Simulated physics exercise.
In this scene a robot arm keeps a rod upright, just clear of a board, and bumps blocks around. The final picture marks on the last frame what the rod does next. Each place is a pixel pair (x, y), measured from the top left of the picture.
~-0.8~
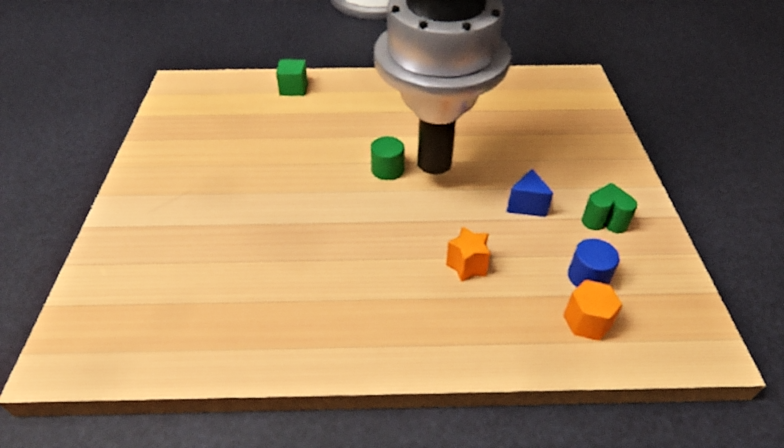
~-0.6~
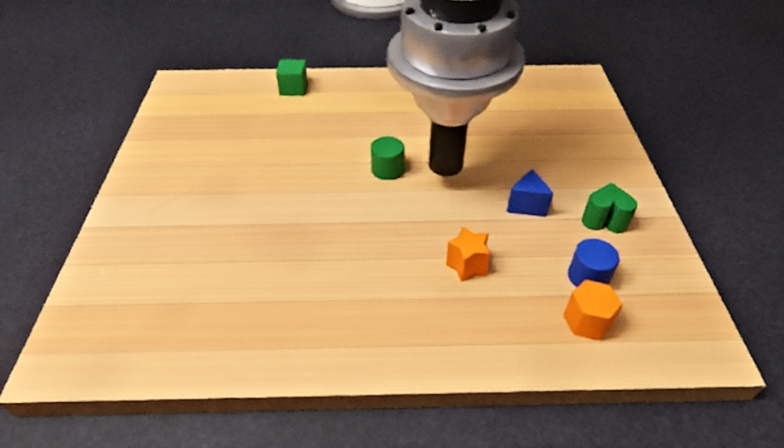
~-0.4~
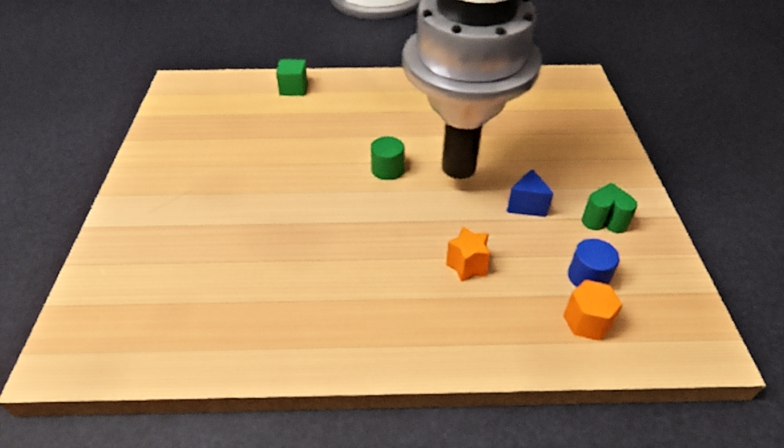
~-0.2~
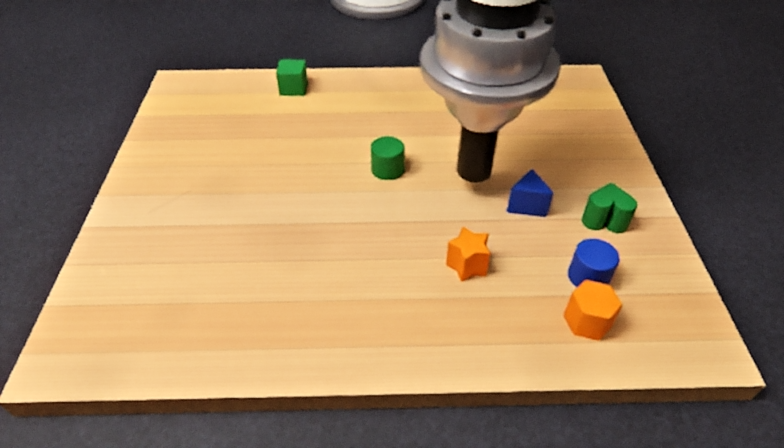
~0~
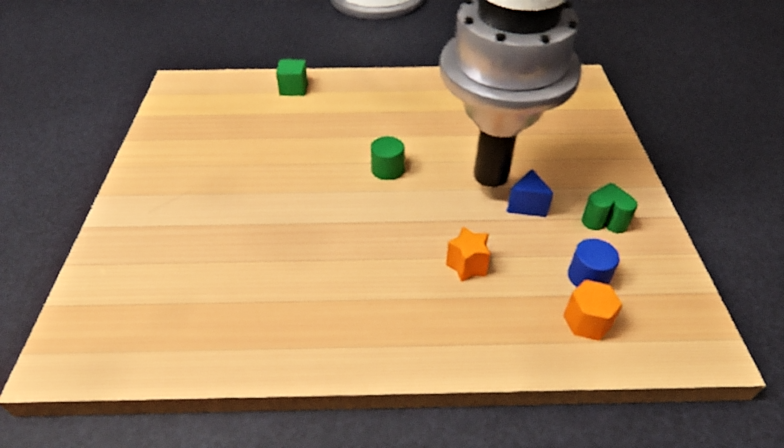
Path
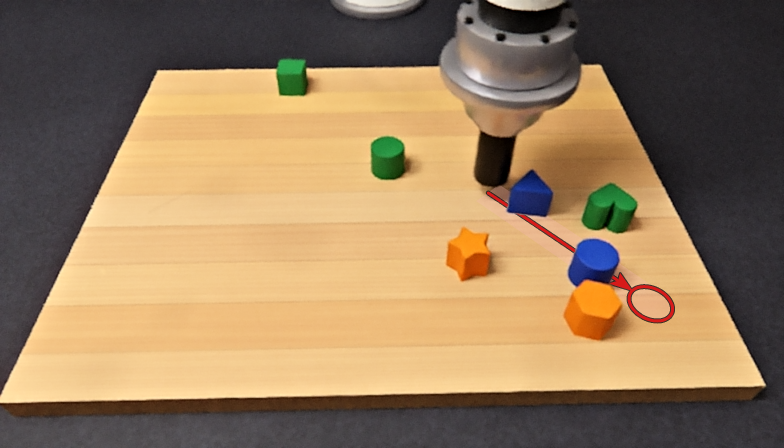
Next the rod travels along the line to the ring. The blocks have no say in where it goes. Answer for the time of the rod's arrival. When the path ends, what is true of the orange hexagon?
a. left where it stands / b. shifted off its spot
b
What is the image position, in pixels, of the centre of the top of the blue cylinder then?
Answer: (653, 312).
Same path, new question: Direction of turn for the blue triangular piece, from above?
Seen from above, counterclockwise.
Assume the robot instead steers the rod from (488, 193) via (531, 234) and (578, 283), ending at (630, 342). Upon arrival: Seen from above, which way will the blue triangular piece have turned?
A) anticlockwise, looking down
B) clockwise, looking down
A
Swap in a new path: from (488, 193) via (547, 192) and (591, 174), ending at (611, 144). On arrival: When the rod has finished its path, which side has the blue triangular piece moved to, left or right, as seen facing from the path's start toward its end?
It moves right.
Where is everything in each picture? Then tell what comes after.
Rod's lower end (434, 163); blue triangular piece (533, 183); orange hexagon (598, 298); blue cylinder (598, 253); green heart-shaped block (614, 197), in the first picture.
Rod (446, 165); blocks still, in the second picture.
Rod (459, 168); blocks still, in the third picture.
Rod (474, 171); blocks still, in the fourth picture.
Rod (491, 176); blue triangular piece (533, 183); orange hexagon (598, 298); blue cylinder (598, 253); green heart-shaped block (614, 197), in the fifth picture.
Drawn move, from (488, 193) directly to (651, 303).
On the path given first. One third of the way, rod (542, 209); blue triangular piece (575, 197), turned 70° anticlockwise.
Two thirds of the way, rod (597, 245); blue triangular piece (579, 196), turned 80° anticlockwise; blue cylinder (615, 271).
At the end, rod (660, 287); blue triangular piece (579, 196), turned 80° anticlockwise; orange hexagon (601, 310), turned 45° clockwise; blue cylinder (653, 312); green heart-shaped block still.
